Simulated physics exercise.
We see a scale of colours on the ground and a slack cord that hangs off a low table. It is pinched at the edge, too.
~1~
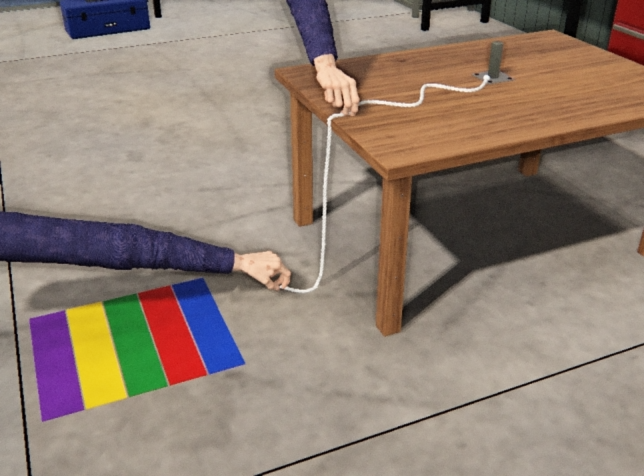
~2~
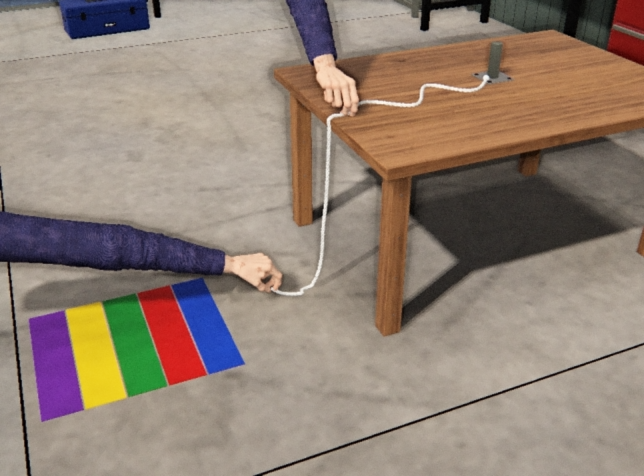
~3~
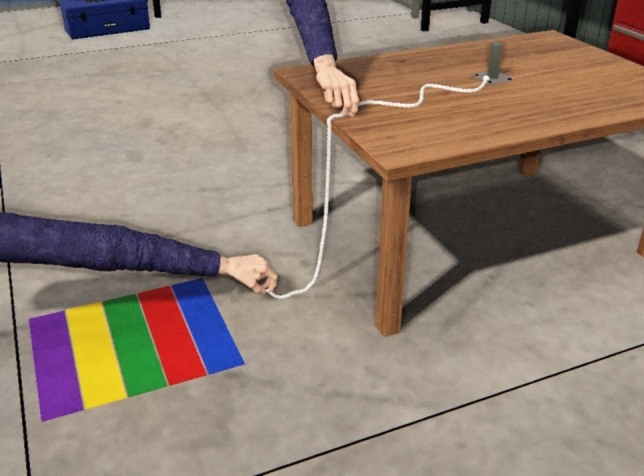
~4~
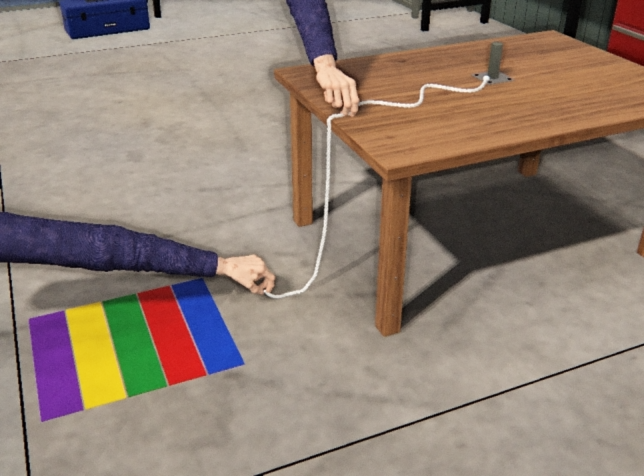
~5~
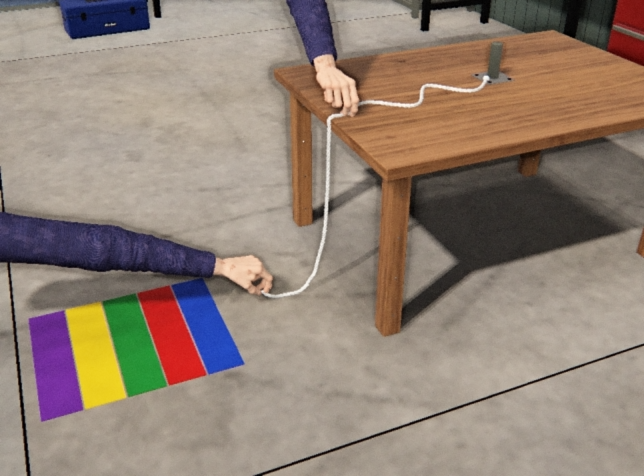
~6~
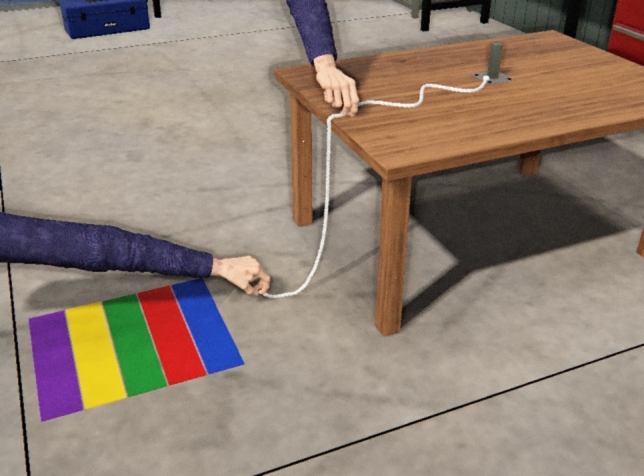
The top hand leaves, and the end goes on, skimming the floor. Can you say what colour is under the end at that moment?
Yes, it is yellow.
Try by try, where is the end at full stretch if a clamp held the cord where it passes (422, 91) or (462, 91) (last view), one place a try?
Pixel positions per try: (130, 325); (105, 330).
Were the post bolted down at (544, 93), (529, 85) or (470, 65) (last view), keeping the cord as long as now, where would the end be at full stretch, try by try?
About (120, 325), then (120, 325), then (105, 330).
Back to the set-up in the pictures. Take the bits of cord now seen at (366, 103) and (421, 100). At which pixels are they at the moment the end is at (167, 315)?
The two spots land somewhere near (327, 120) and (385, 104).
Soon after, end near (167, 315); over red.
Then, end near (120, 327); over green.
At full stretch, end near (91, 334); over yellow. It gets as far as the yellow strip.
